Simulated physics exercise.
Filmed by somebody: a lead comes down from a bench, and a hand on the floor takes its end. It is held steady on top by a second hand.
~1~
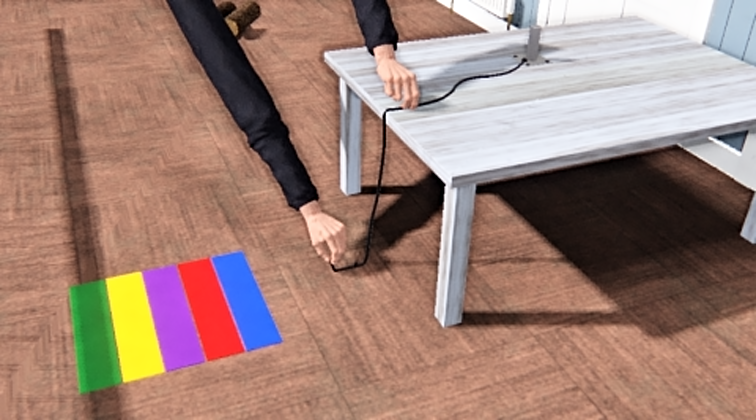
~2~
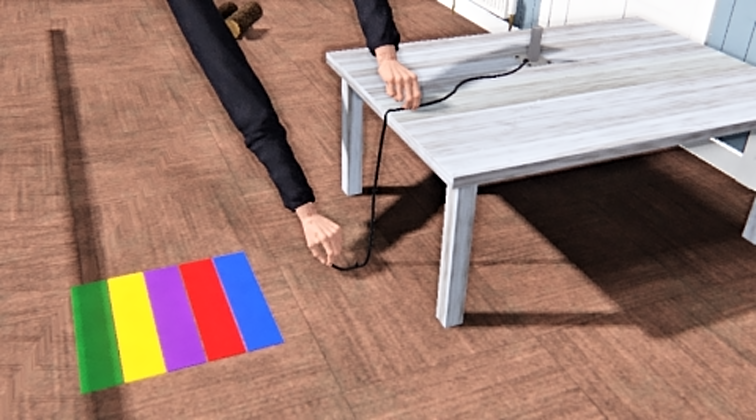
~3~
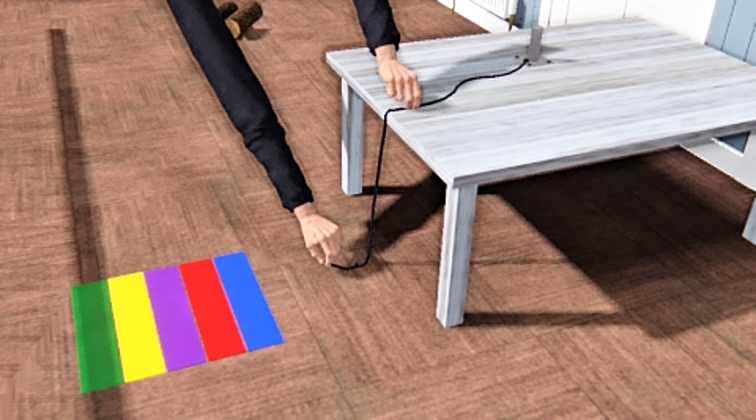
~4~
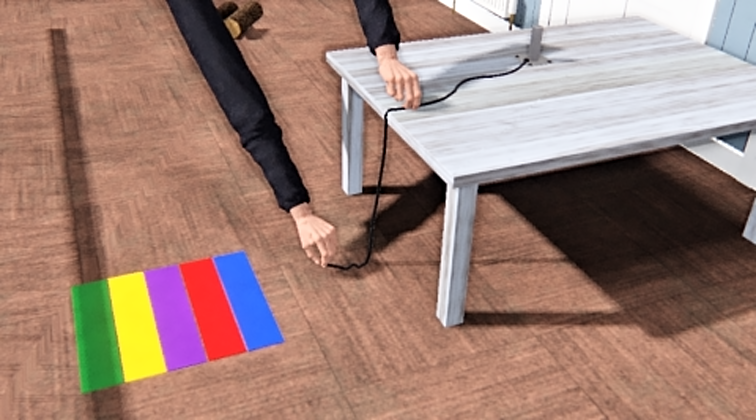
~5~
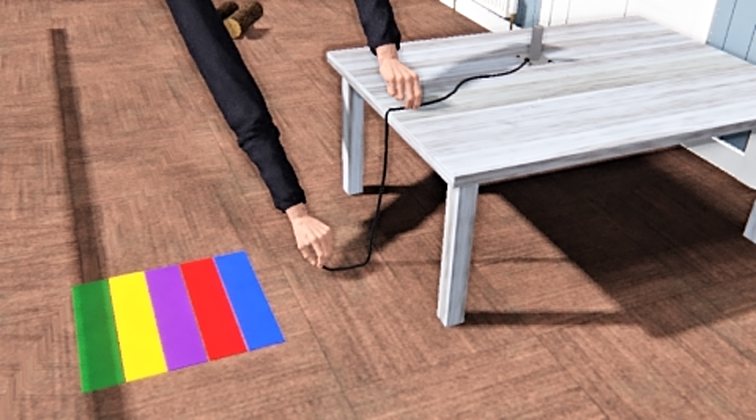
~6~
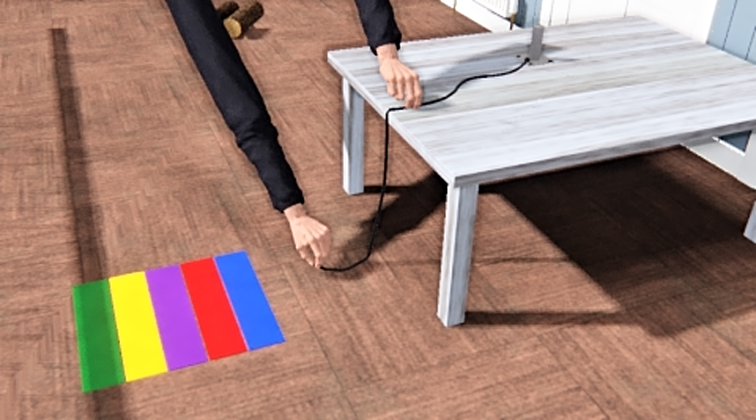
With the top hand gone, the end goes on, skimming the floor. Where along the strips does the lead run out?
Over the red strip.
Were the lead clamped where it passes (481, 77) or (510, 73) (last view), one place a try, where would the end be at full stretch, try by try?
The two answers, in sequence: (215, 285) and (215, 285).
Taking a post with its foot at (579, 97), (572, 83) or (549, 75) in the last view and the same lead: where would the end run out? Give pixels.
About (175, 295), then (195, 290), then (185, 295).
A little later, end near (282, 271); short of the strips.
Next, end near (237, 281); over blue.
When it is tight, end near (210, 287); over red. It gets as far as the red strip.
